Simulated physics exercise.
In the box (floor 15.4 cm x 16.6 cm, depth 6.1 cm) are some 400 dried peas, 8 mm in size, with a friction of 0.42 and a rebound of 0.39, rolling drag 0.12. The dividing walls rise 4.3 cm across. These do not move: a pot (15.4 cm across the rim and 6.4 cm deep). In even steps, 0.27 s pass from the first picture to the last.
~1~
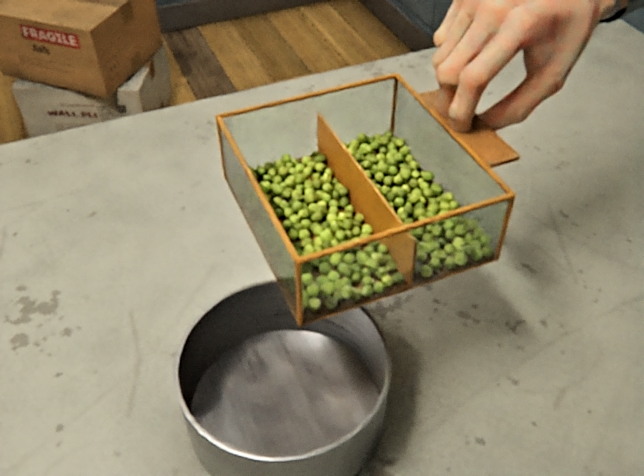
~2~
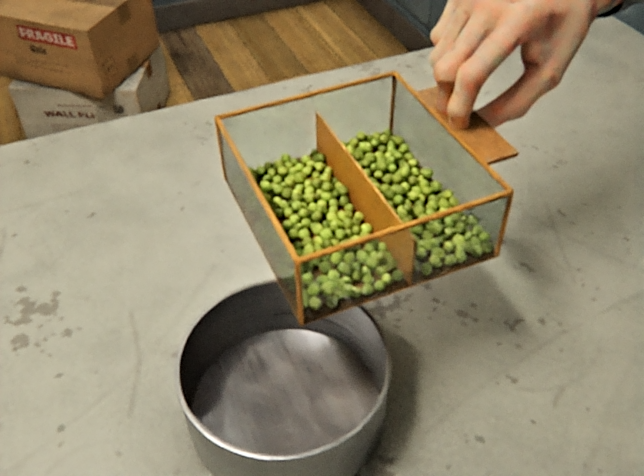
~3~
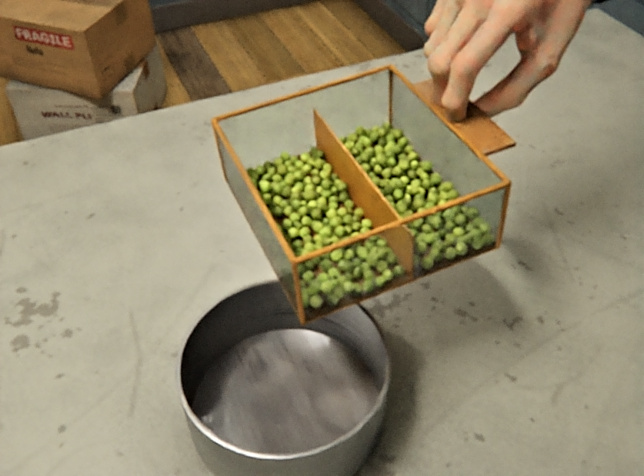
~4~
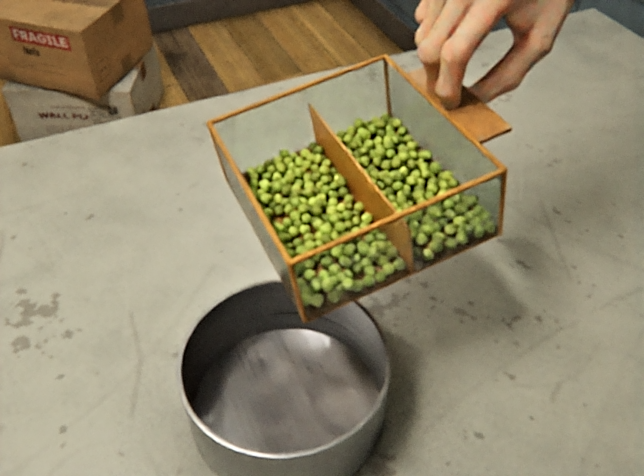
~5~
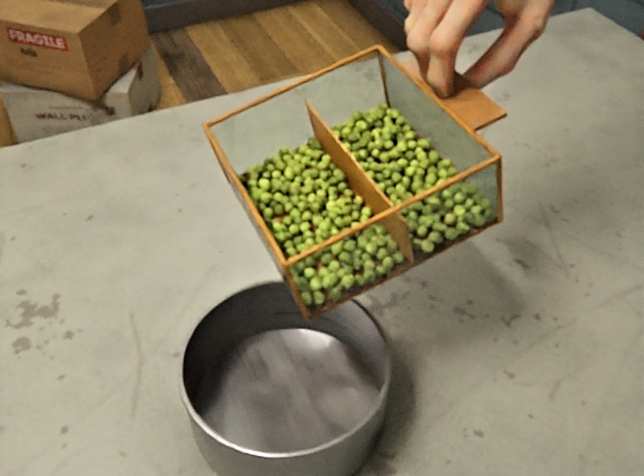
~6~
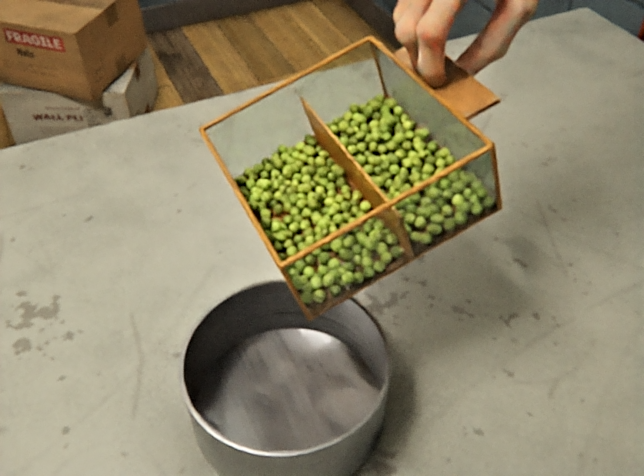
A clear-sided box of green peas, split by a brown divider and held by a hand at its upper right, starts nearly level above a round metal pot on a grey table. The hand gradually tilts it down toward the left, the box shifting slightly left while the pot stays put.
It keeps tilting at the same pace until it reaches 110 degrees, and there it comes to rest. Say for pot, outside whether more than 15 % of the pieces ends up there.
Pot: Not more; outside: More.
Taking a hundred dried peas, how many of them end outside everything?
My estimate is roughly 100 per cent.
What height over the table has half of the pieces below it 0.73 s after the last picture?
About 20 cm.
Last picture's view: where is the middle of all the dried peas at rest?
(112, 355), give or take.
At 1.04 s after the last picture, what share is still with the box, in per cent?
Roughly 100 % of the load.
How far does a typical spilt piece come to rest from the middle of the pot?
I'd put it at close to 18 cm from the middle.
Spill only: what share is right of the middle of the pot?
Roughly 0 per cent.
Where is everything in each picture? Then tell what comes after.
The first frame shows box at (410, 234); tilt 0 degrees; leading edge at (253, 180); pot at (283, 359).
The second frame shows box at (409, 232); tilt 1 degrees; leading edge at (252, 181).
The third frame shows box at (406, 227); tilt 4 degrees; leading edge at (249, 182).
The fourth frame shows box at (401, 222); tilt 8 degrees; low side left; leading edge at (244, 185).
The fifth frame shows box at (396, 216); tilt 13 degrees; low side left; leading edge at (240, 187).
The sixth frame shows box at (390, 211); tilt 17 degrees; low side left; leading edge at (236, 190); pot at (285, 357).
Then, 0.40 s after the last picture, tilt 50 degrees; box 100 %; middle of all pieces near (323, 156).
Then, 0.73 s after the last picture, tilt 78 degrees; box 100 %; middle of all pieces near (282, 147).
Then, 1.04 s after the last picture, tilt 103 degrees; box 100 %; middle of all pieces near (232, 167).
Then, 1.33 s after the last picture, tilt 110 degrees; outside 45 %, box 20 %, in the air 30 %; middle of all pieces near (144, 300).
In the end, outside 100 %, box 0 %, pot 5 %.
